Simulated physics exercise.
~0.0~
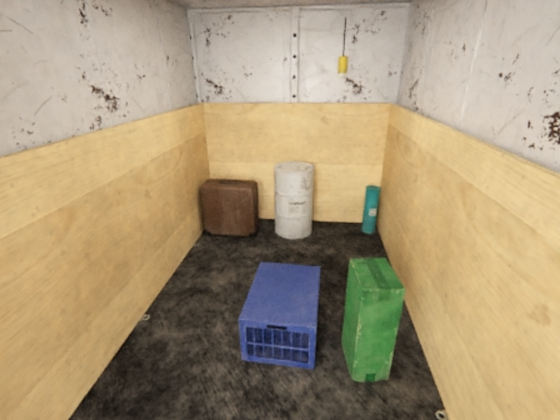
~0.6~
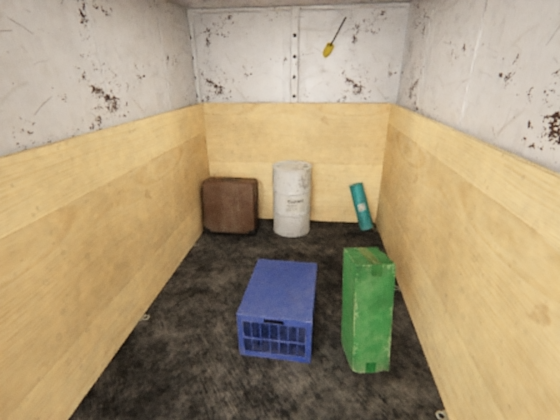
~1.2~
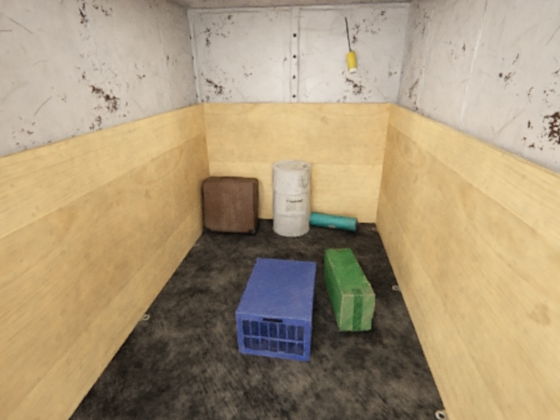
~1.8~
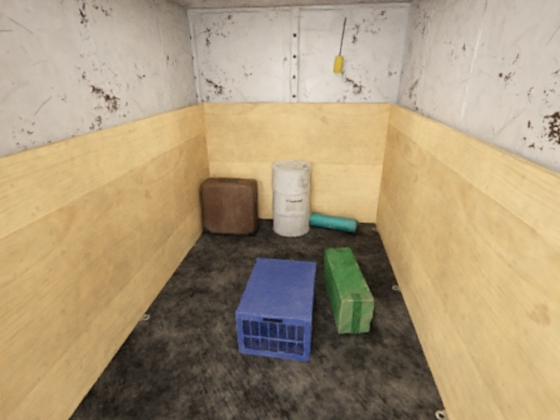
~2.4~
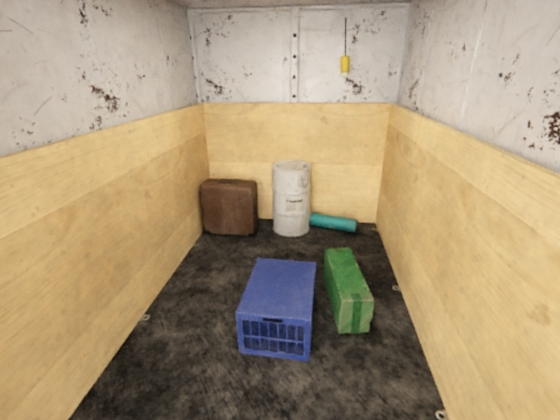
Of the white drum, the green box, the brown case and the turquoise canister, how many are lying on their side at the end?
Two of them are lying on their side at the end, the green box and the turquoise canister.
